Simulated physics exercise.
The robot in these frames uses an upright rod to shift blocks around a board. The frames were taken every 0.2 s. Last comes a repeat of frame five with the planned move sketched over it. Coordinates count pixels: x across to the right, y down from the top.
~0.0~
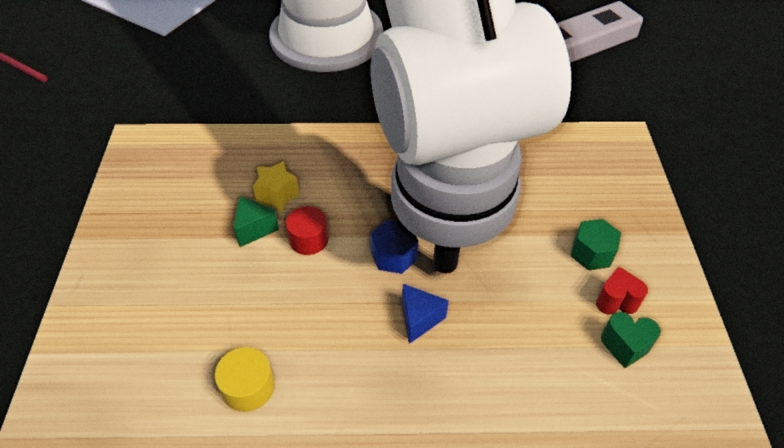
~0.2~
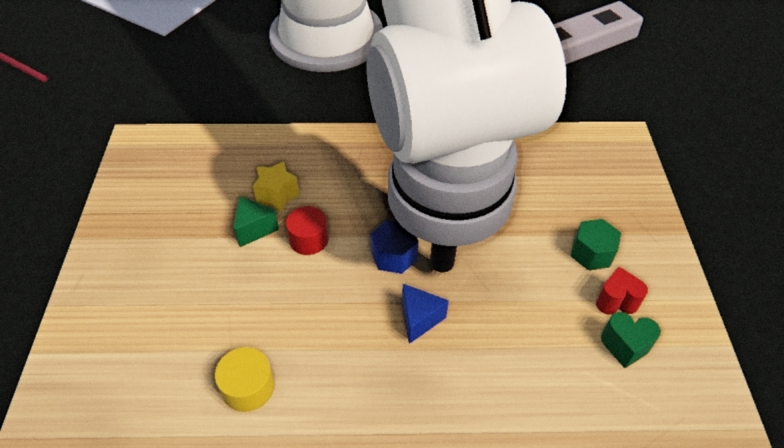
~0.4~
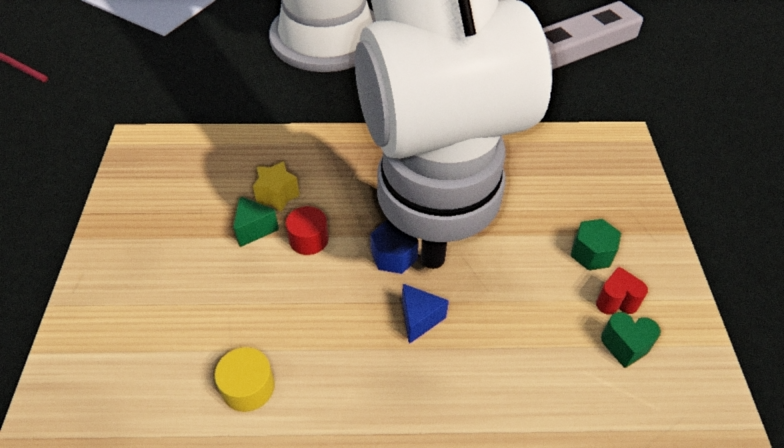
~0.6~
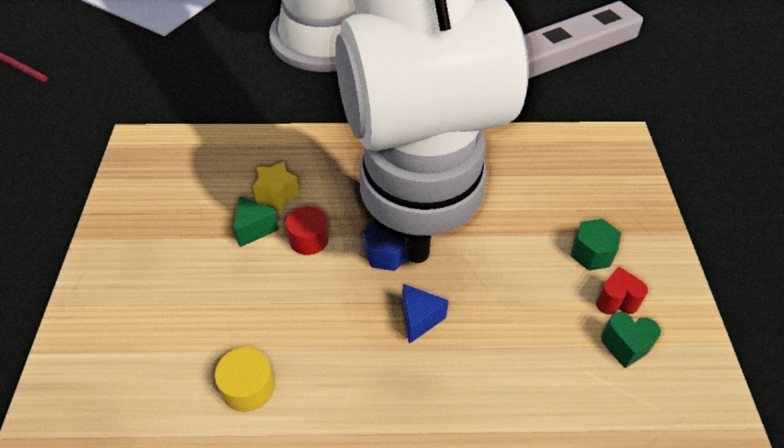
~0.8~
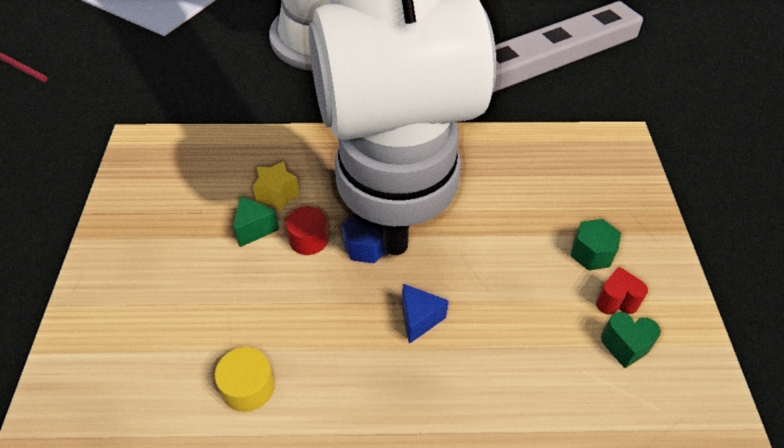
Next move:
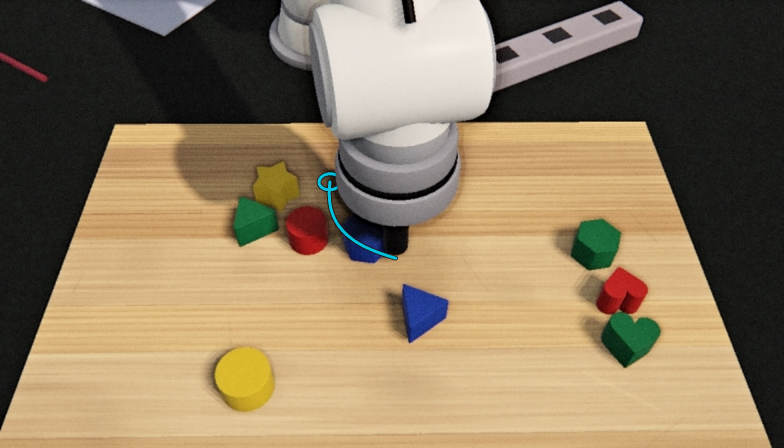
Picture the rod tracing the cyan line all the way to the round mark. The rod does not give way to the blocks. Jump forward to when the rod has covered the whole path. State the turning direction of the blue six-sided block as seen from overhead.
It makes a counterclockwise turn.
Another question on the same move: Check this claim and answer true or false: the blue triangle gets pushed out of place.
The statement is false.
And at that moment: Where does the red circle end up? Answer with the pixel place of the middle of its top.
The point I'd pick in the picture is (270, 216).
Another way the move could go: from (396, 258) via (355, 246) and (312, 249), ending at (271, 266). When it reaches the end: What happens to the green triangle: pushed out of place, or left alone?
Here's my answer: The green triangle gets displaced.
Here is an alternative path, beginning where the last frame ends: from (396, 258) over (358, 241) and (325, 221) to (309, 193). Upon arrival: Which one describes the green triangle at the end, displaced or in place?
Moved off its spot.
The line goes from (396, 258) by way of (356, 242) and (332, 213) to (330, 182).
What follows on the original path. One third of the way, rod (355, 229); green triangle (242, 212); red circle (285, 217); blue six-sided block (326, 209).
Two thirds of the way, rod (331, 200); green triangle (226, 214), turned 20° clockwise; yellow star-shaped block (270, 175); red circle (270, 216); blue six-sided block (299, 191), turned 30° anticlockwise.
At the end, rod (329, 169); green triangle (226, 214), turned 20° clockwise; yellow star-shaped block (265, 174); red circle (270, 216); blue six-sided block (296, 187), turned 50° anticlockwise; blue triangle unmoved.
